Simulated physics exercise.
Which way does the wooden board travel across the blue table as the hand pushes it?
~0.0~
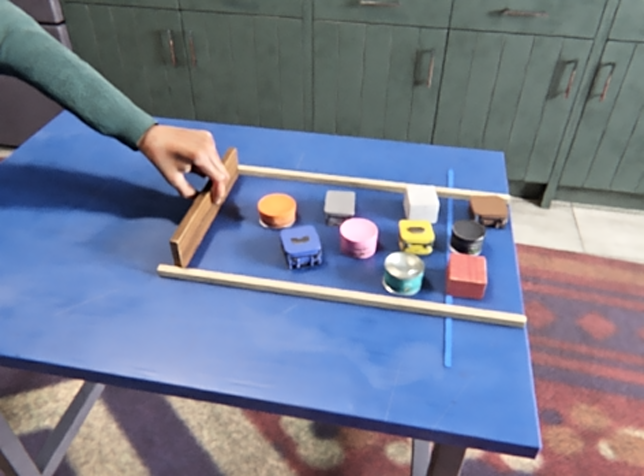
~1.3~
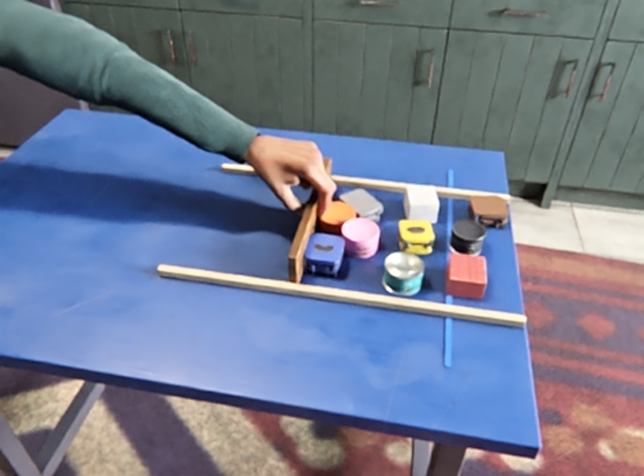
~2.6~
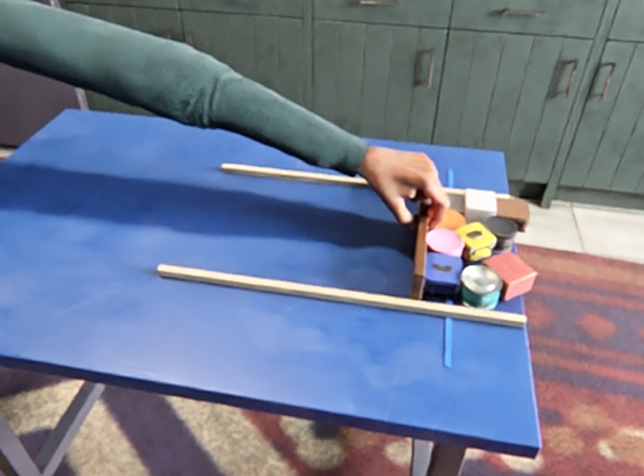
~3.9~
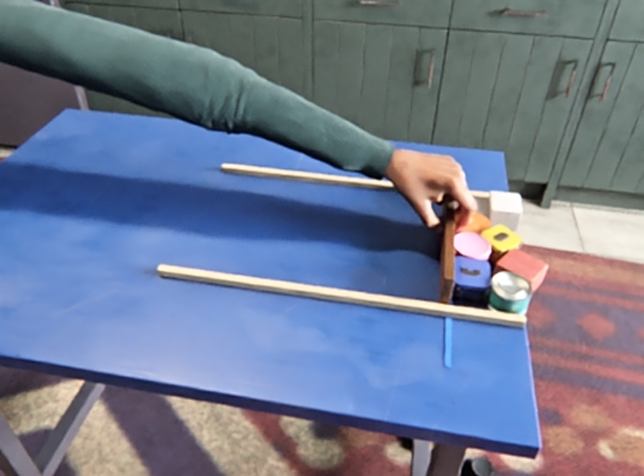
The board travels to the right, toward the end of the table.
